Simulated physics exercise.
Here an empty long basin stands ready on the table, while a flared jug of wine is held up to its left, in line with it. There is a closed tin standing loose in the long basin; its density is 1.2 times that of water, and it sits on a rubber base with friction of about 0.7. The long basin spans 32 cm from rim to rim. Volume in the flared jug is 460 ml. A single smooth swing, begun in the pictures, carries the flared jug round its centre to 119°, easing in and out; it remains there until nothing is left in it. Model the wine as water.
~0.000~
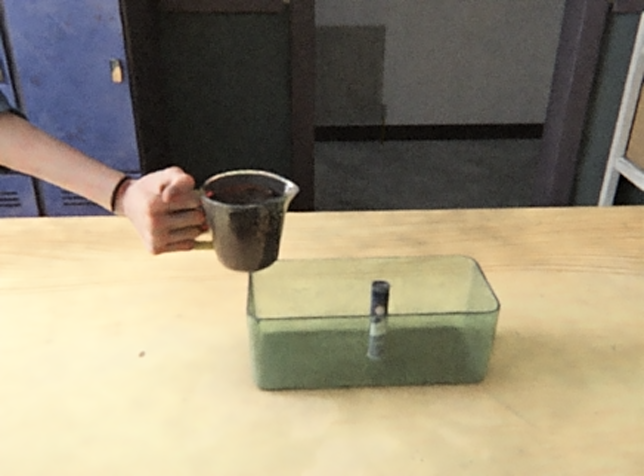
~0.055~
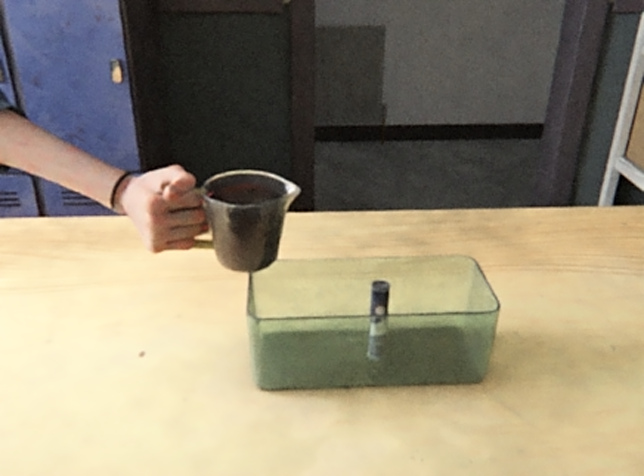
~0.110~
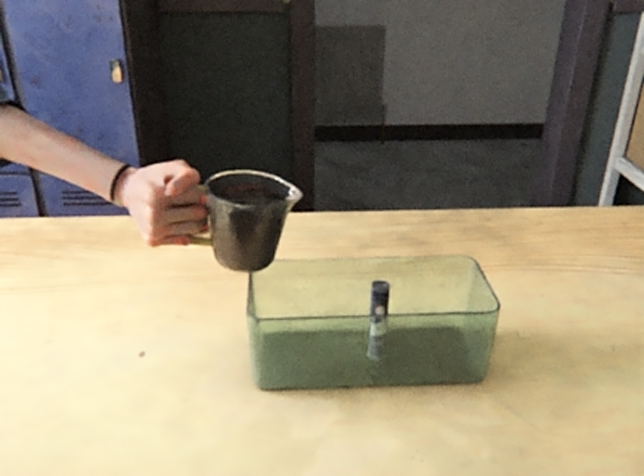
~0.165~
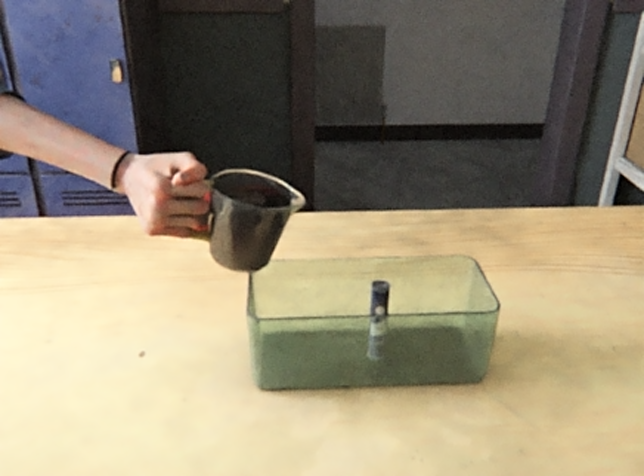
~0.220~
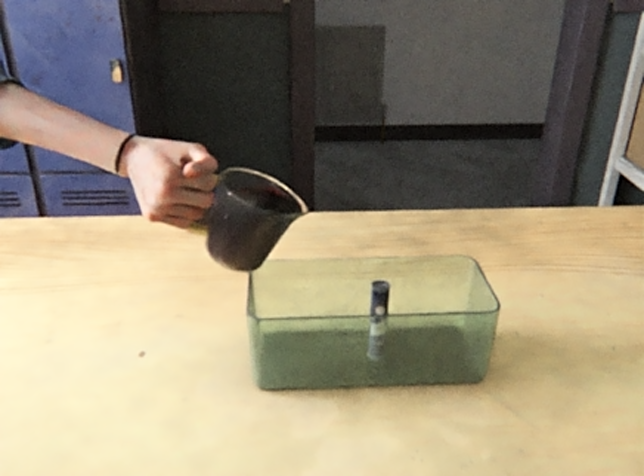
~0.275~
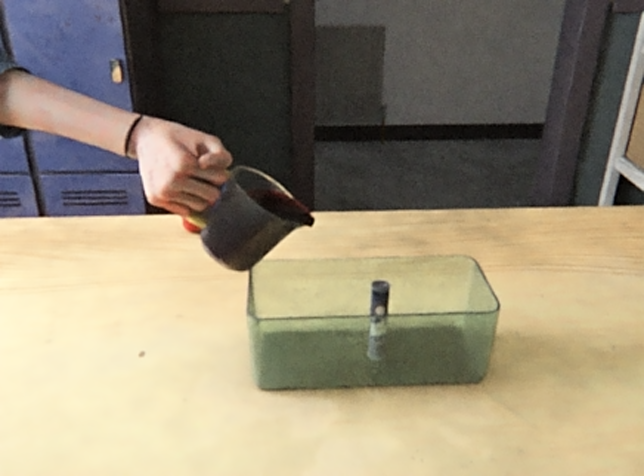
At a wooden table near blue lockers, a hand held a dark jug left of a clear greenish basin with a small tin inside, then steadily tilted it rightward until dark liquid reached its spout.
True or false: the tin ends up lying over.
False.
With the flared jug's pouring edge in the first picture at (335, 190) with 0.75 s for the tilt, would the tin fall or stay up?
It tumbles.
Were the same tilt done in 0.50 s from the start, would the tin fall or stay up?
With that tilt, the tin stays on its base.
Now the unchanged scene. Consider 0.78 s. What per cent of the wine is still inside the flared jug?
1 per cent or thereabouts.
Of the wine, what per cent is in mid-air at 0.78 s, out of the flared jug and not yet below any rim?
Close to 1 per cent.
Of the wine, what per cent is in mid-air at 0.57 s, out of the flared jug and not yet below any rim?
I'd say close to 18 per cent.
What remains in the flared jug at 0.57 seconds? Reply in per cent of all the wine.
Near 34 in a hundred.
After 0.57 s the tilt is 103° and 33 per cent is still to pour; the tin stands where it began.
After 0.78 s the tilt is 119° and 1 per cent is still to pour; the tin stands where it began.
After 1.01 s the tilt is 119° and 0 per cent is still to pour; the tin stands where it began.
After 1.25 s the tilt is 119° and 0 per cent is still to pour; the tin stands where it began.
In the end the tin stands where it began.
